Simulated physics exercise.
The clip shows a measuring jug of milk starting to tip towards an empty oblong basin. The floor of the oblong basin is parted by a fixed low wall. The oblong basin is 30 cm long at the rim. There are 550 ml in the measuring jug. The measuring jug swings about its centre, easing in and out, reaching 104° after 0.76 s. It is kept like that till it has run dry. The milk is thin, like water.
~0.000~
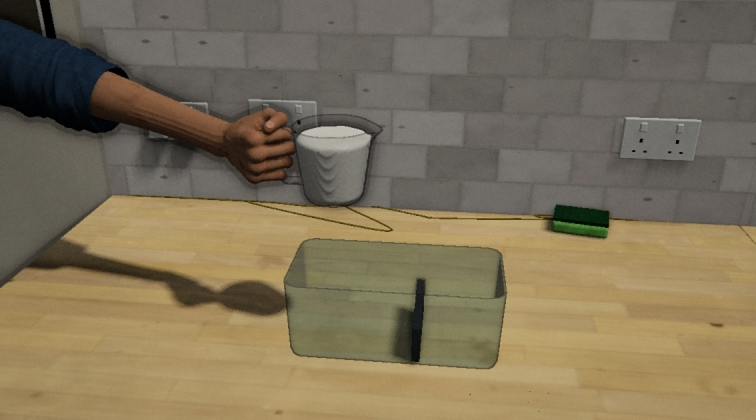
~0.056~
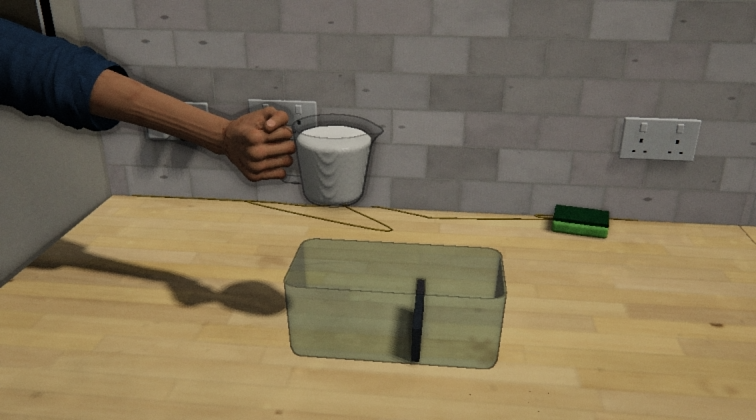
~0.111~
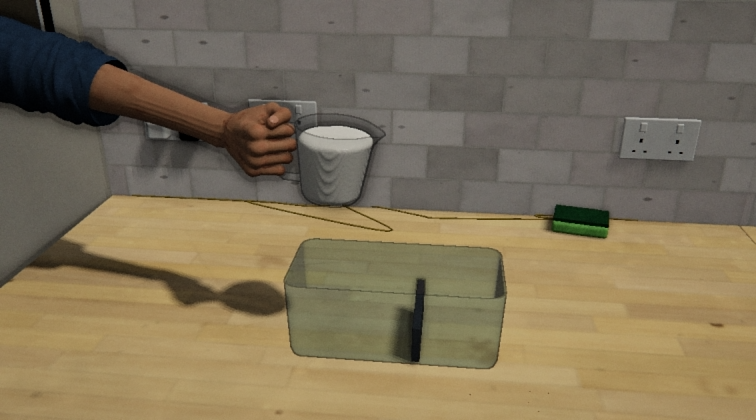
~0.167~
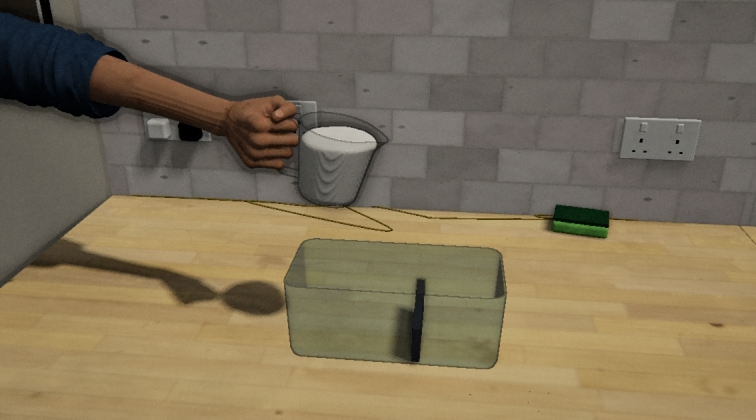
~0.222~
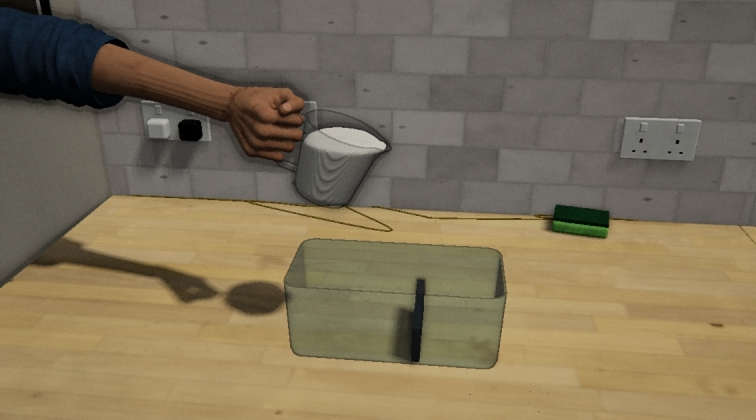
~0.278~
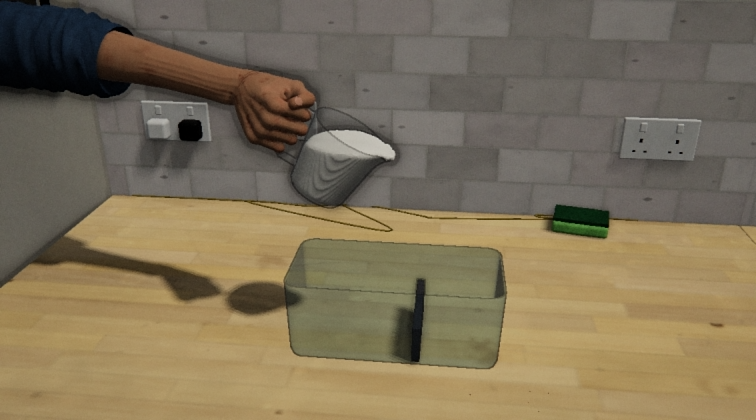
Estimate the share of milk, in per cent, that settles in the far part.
About 58 per cent.
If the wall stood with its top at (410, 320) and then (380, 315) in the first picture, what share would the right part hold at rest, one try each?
First 80, then 90 per cent.
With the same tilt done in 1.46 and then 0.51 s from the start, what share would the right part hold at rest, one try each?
First 75, then 45 per cent.
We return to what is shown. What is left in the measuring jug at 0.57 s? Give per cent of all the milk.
Near 48 in a hundred.
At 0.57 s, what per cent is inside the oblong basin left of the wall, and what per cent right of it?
Near 1 on the left, 20 on the right.
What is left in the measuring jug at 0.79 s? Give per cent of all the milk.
About 7 per cent.
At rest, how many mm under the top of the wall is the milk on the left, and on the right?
Some 48 mm on the left and 36 mm on the right.
After 0.57 s the tilt is 89° and 49 per cent is still to pour, 1 is left of the wall and 20 right of it.
After 0.79 s the tilt is 104° and 7 per cent is still to pour, 23 is left of the wall and 56 right of it.
After 1.01 s the tilt is 104° and 0 per cent is still to pour, 39 is left of the wall and 58 right of it.
After 1.26 s the tilt is 104° and 0 per cent is still to pour, 40 is left of the wall and 58 right of it.
In the end 40 per cent lies left of the wall, 58 right of it and 1 outside.
